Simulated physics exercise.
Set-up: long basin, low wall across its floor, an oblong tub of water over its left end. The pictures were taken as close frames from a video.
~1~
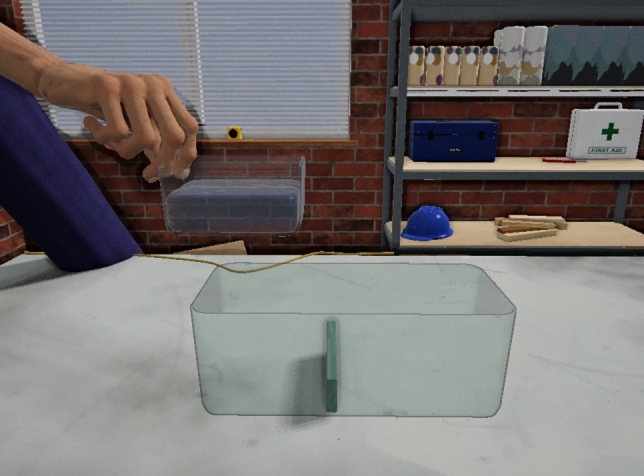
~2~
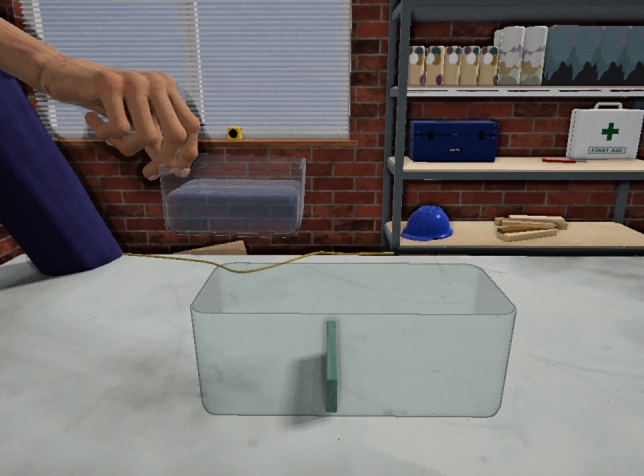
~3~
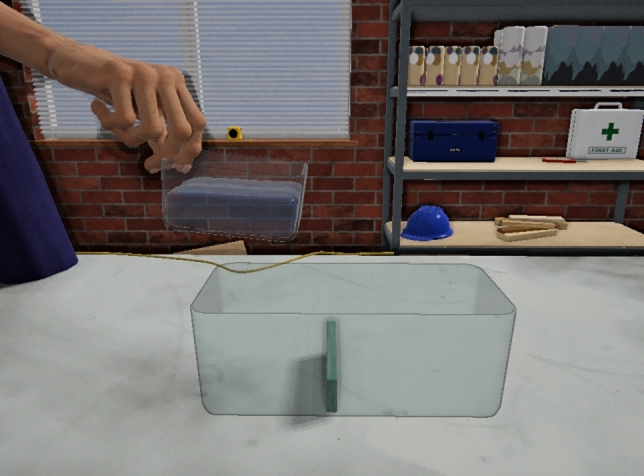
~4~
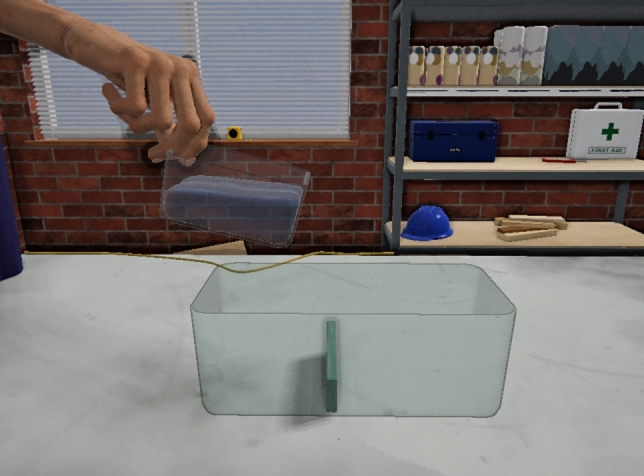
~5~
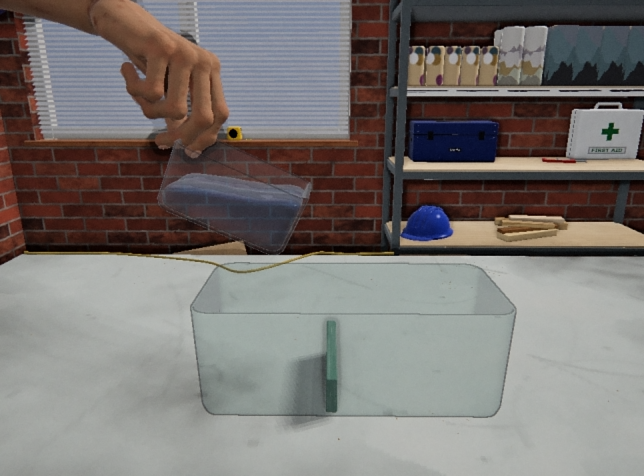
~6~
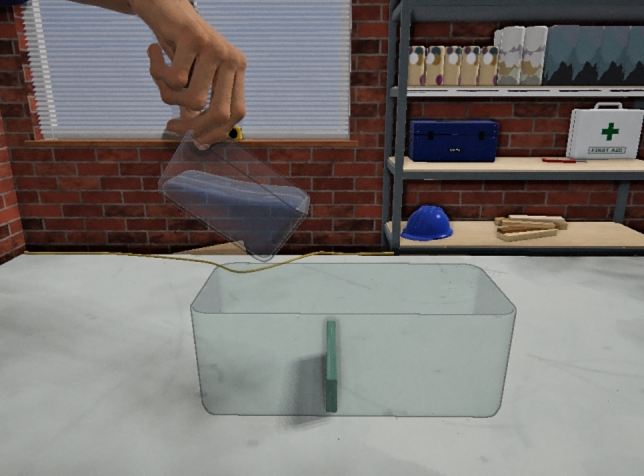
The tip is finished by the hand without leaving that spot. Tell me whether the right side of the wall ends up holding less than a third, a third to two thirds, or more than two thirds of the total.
No lower than a third, no higher than two thirds.
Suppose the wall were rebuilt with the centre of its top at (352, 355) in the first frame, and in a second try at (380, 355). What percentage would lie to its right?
In order, 30 and 15 in a hundred.
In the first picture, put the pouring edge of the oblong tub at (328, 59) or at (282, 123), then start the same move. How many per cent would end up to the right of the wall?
In turn 80 % and 45 %.
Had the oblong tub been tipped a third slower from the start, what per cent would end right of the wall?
I'd estimate some 65 percent.
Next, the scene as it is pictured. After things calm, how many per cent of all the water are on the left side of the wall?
That works out near 45 in every hundred.
A moment on, the oblong tub is tipped right over and 14 per cent is still to pour, 18 is left of the wall and 43 right of it.
Next, the oblong tub is tipped right over and 2 per cent is still to pour, 38 is left of the wall and 57 right of it.
Then the oblong tub is tipped right over and 0 per cent is still to pour, 42 is left of the wall and 56 right of it.
Later the oblong tub is tipped right over and 0 per cent is still to pour, 43 is left of the wall and 57 right of it.
At rest 43 per cent lies left of the wall, 57 right of it and 1 outside.
